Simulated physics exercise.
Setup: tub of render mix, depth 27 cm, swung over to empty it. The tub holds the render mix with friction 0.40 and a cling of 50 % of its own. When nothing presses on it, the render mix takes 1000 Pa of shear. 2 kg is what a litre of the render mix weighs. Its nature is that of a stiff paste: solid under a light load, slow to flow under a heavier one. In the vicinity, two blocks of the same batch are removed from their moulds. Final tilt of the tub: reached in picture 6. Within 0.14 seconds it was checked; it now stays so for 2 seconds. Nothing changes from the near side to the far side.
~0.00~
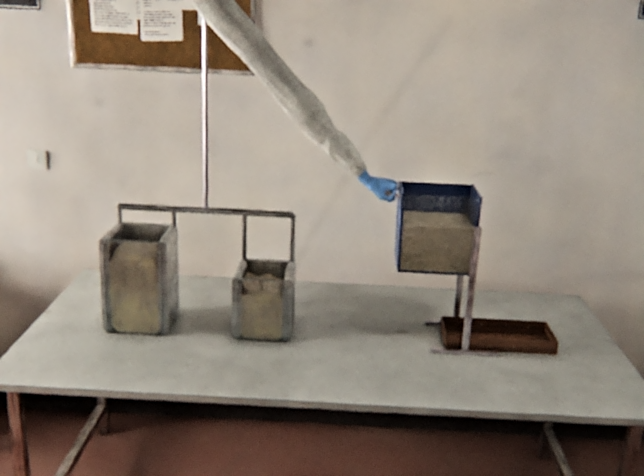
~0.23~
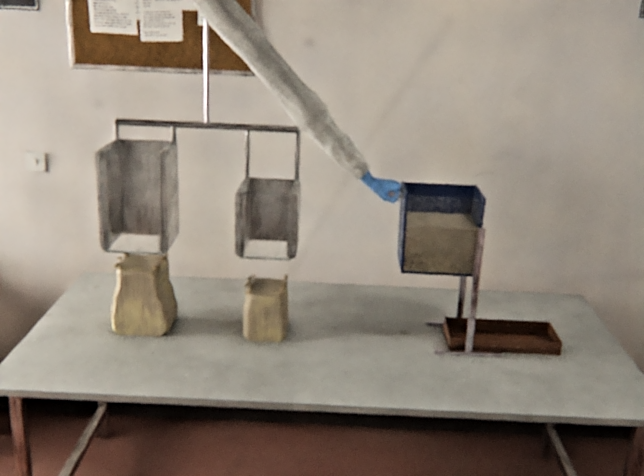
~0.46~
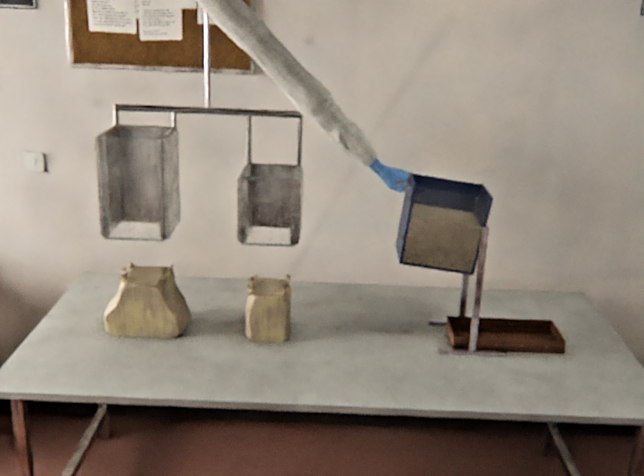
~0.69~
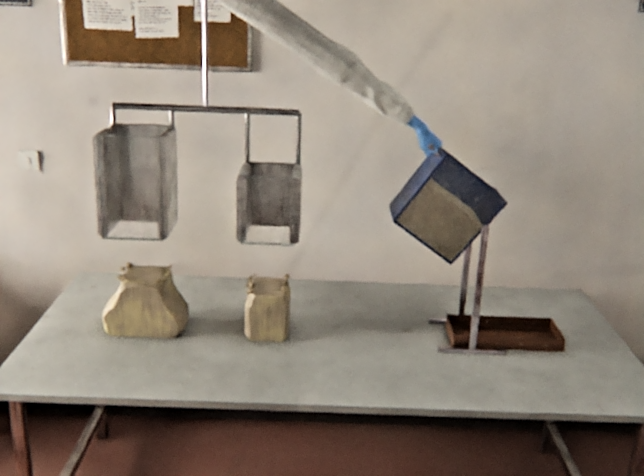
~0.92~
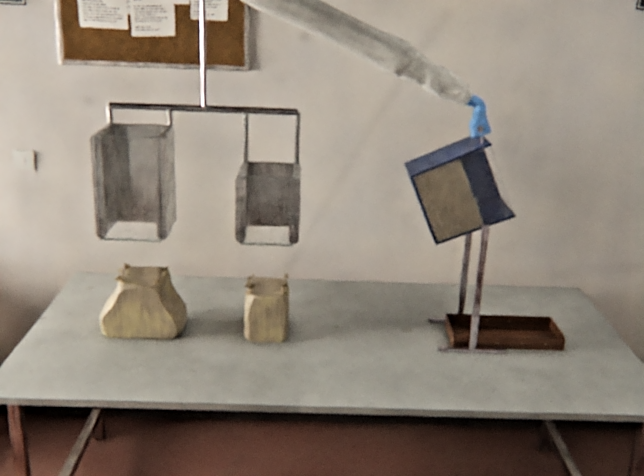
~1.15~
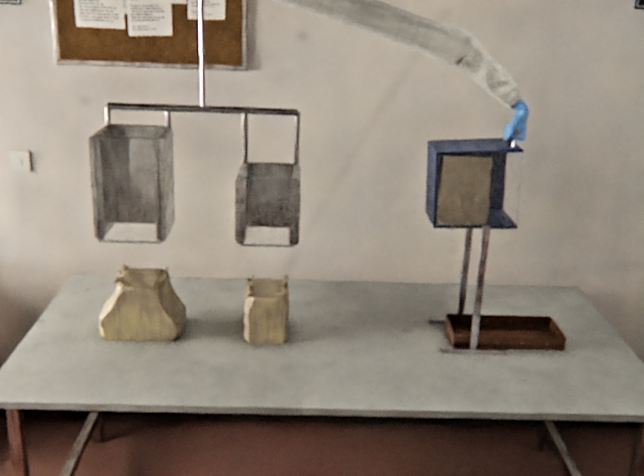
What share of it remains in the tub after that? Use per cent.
100 %.
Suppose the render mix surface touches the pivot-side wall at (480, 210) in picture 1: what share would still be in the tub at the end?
I'd say close to 100 % stays in the tub.
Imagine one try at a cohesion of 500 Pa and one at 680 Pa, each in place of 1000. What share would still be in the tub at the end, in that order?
Respectively 75 % and 85 %.
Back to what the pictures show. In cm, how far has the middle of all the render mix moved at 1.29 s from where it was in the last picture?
Roughly 2 cm.
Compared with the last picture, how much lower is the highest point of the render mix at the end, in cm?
The top ends up some 4 cm below its level in the last picture.
After 1.29 s, the tub is at 87 degrees and holds 100 %.
After 1.46 s, the tub is at 87 degrees and holds 100 %.
After 1.63 s, the tub is at 87 degrees and holds 100 %.
After 1.80 s, the tub is at 87 degrees and holds 100 %.
After 3.15 s, the tub is at 87 degrees and holds 100 %.
